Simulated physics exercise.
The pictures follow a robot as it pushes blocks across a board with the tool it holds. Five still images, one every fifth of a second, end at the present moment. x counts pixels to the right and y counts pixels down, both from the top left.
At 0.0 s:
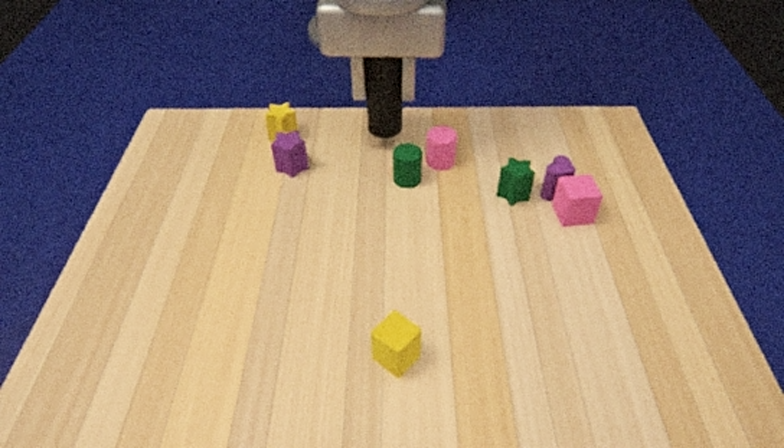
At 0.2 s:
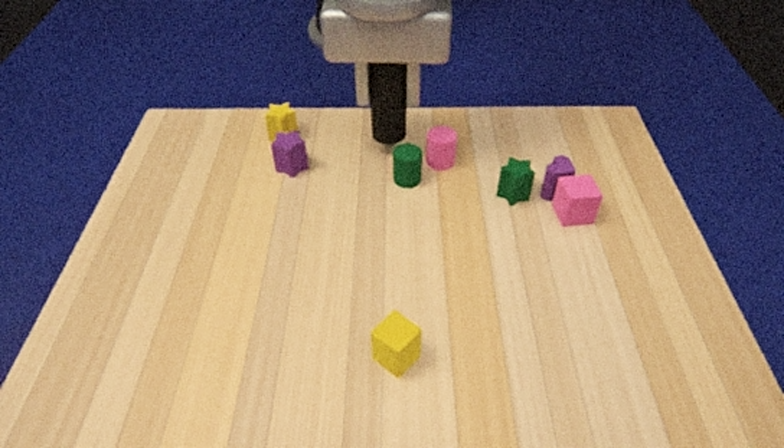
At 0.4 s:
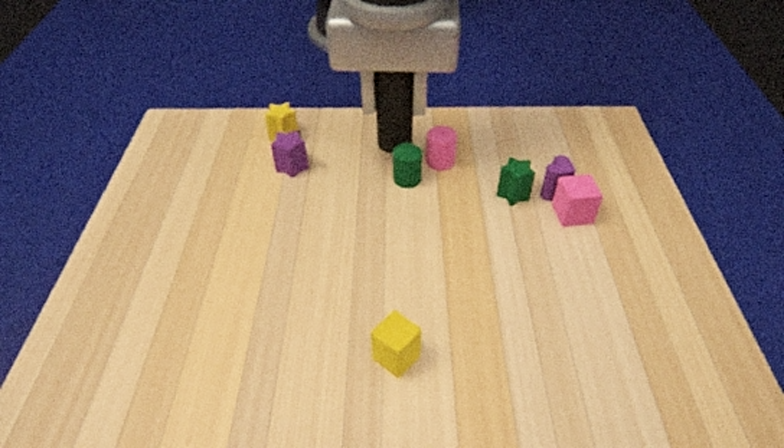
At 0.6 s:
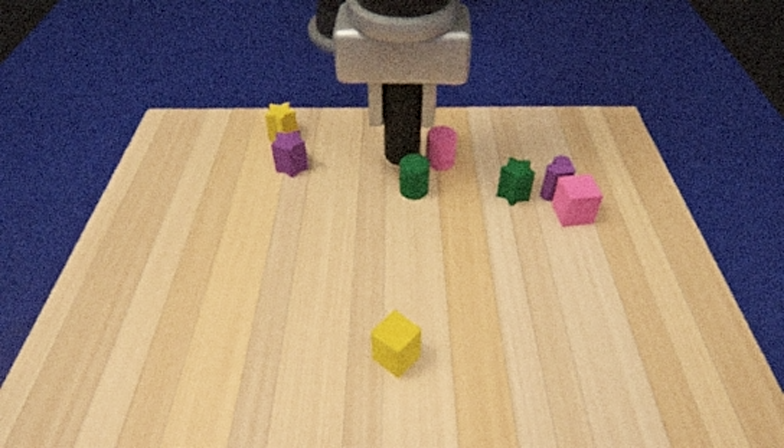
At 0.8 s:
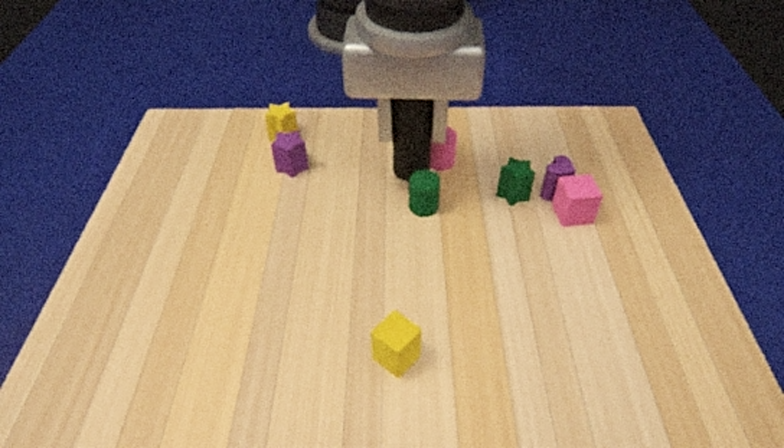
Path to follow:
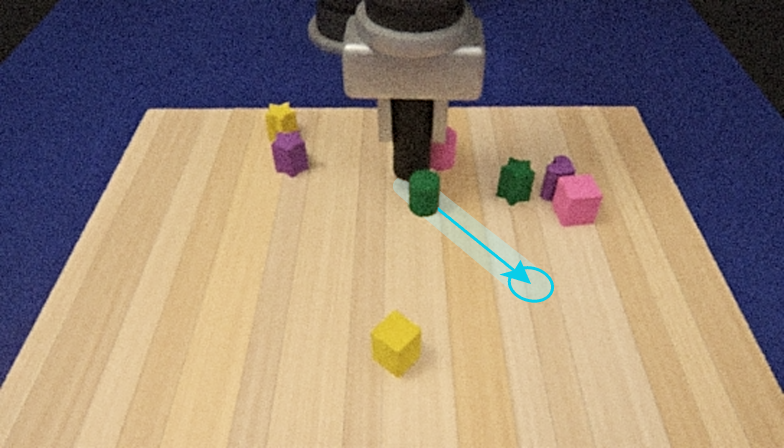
On a light striped wooden board over blue fabric, a fixed camera looks down from the front. Yellow and purple blocks sit at back left, green and pink cylinders near the middle, green, purple and pink blocks at right, and a yellow cube in front. A robotic arm's dark tool moves forward and slightly right, reaching the green cylinder and pushing it the same way.
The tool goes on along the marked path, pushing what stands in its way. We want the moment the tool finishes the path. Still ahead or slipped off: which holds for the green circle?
It comes off the tool's front.
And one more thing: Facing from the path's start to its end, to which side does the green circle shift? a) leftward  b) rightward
Option b.
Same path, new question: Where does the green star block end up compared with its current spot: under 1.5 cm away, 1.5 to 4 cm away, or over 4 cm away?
Movement: Under 1.5 cm.
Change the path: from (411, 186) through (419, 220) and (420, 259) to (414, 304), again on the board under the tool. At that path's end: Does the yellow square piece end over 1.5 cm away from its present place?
It seems not.
The drawn path runs from (411, 186) to (531, 284).
What follows on the original path. One third of the way, tool at (448, 200); green circle at (449, 213).
Two thirds of the way, tool at (489, 232); green circle at (461, 236).
At the end, tool at (535, 268); green circle at (461, 236); pink circle not moved; green star block not moved.
